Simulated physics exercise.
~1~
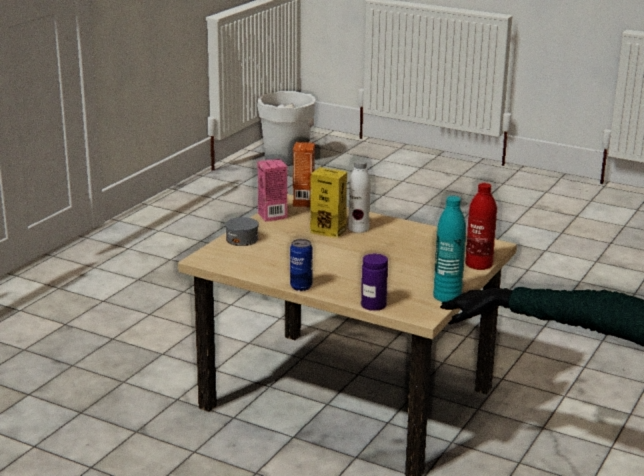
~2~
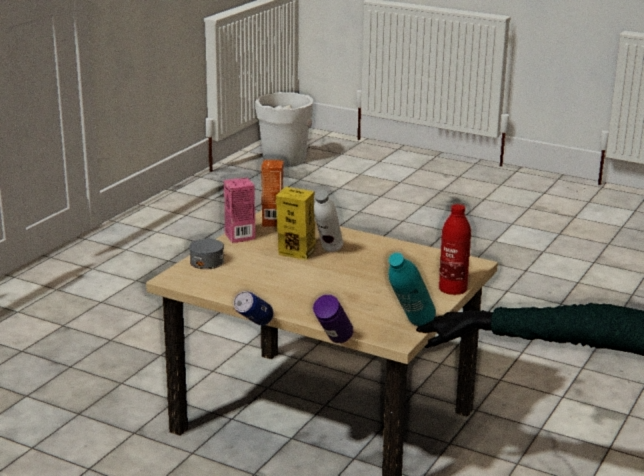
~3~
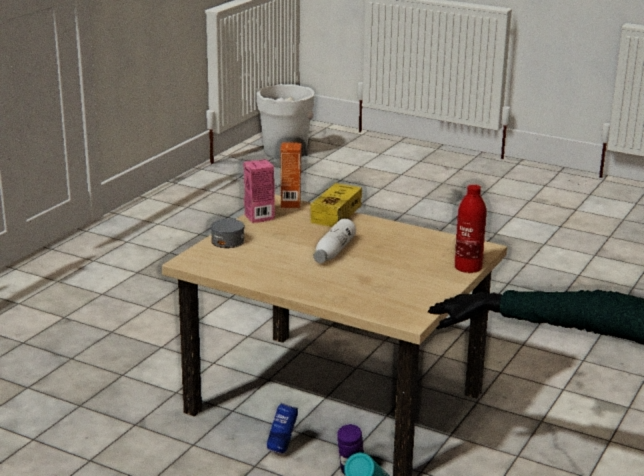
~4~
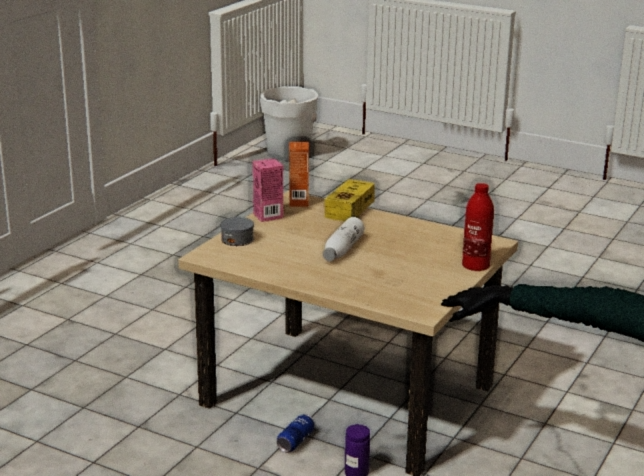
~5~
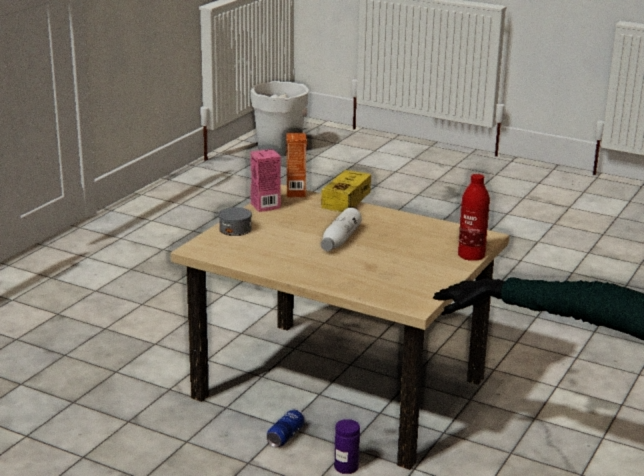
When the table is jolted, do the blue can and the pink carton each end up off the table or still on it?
The blue can goes over the edge and ends up lying on the floor, while the pink carton stays standing on the table.
